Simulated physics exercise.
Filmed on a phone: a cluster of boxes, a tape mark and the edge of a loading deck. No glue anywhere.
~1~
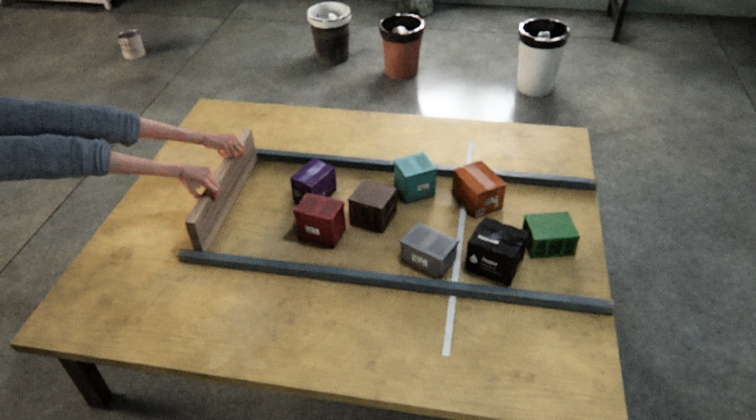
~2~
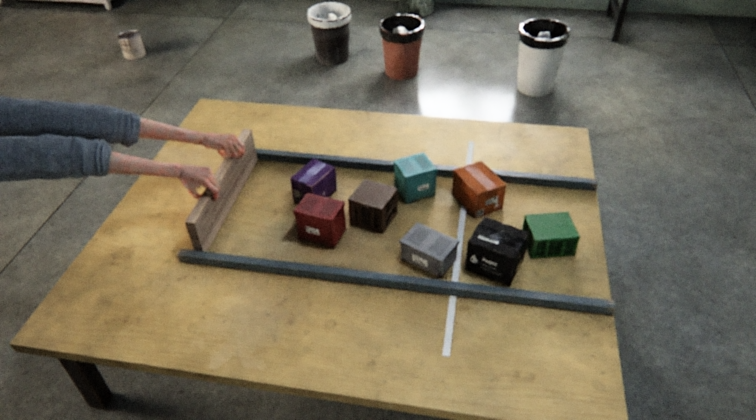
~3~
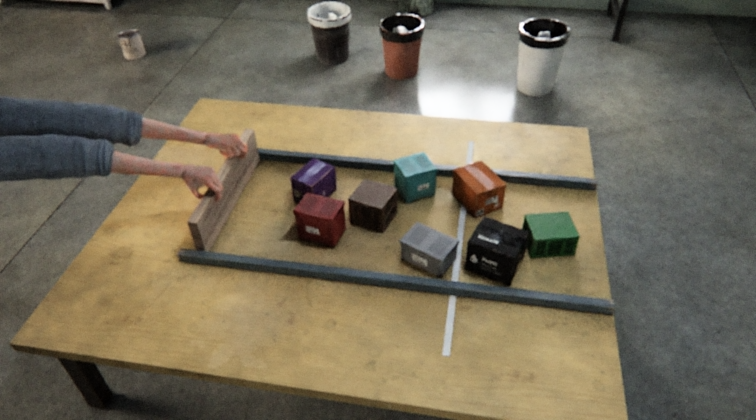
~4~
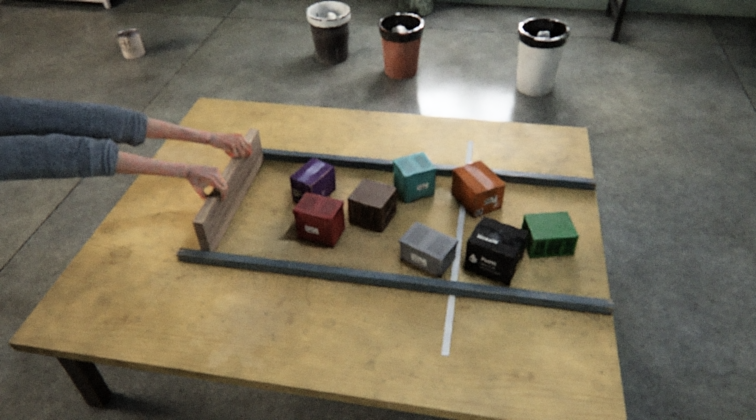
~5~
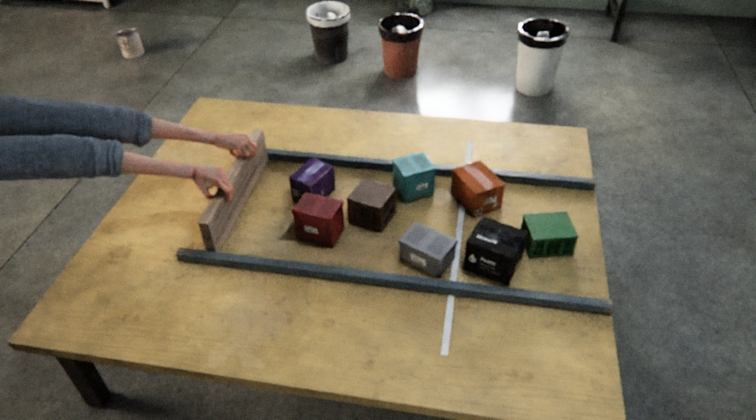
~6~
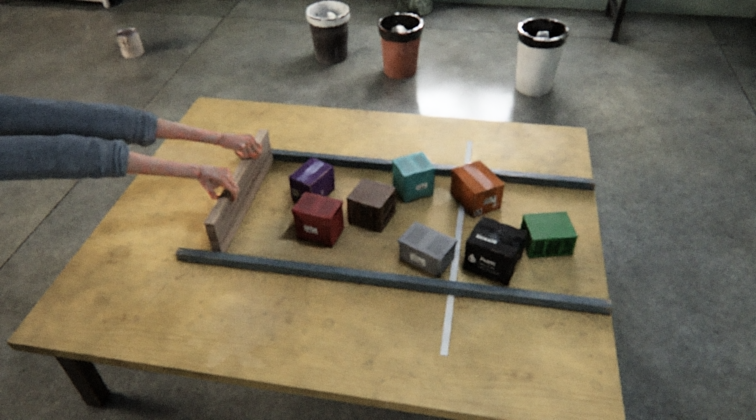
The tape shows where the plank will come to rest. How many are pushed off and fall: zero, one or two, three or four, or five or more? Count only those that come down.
The number that fall off is zero.
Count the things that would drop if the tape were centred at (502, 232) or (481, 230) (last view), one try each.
In that order 1 and 0.
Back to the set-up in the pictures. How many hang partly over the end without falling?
Overhanging: 0.
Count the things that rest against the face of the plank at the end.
It touches 2.
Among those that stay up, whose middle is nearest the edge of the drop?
The black parcel.
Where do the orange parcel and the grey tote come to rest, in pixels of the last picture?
The orange parcel stops around (545, 192); the grey tote around (521, 268).
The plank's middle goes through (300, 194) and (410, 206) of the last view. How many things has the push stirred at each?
By then 1, and 7.
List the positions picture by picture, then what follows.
In the first picture, green crate (550, 235); black parcel (497, 251); orange parcel (478, 189); plank (225, 188); tape (461, 228).
In the second picture, black parcel (497, 251); plank (225, 188).
In the third picture, orange parcel (478, 189); purple parcel (314, 183).
In the fourth picture, green crate (549, 234); turquoise tote (414, 178).
In the fifth picture, black parcel (495, 250); red tote (320, 220).
In the sixth picture, green crate (548, 234); black parcel (495, 250); orange parcel (476, 188); plank (243, 189); tape (459, 228).
Soon after, none off yet; green crate at rest near (548, 234); black parcel at rest near (495, 250); orange parcel at rest near (476, 188).
After that, none off yet; green crate at rest near (548, 234); black parcel at rest near (496, 251); orange parcel moving near (479, 189).
In the end, the number that fall off is zero.
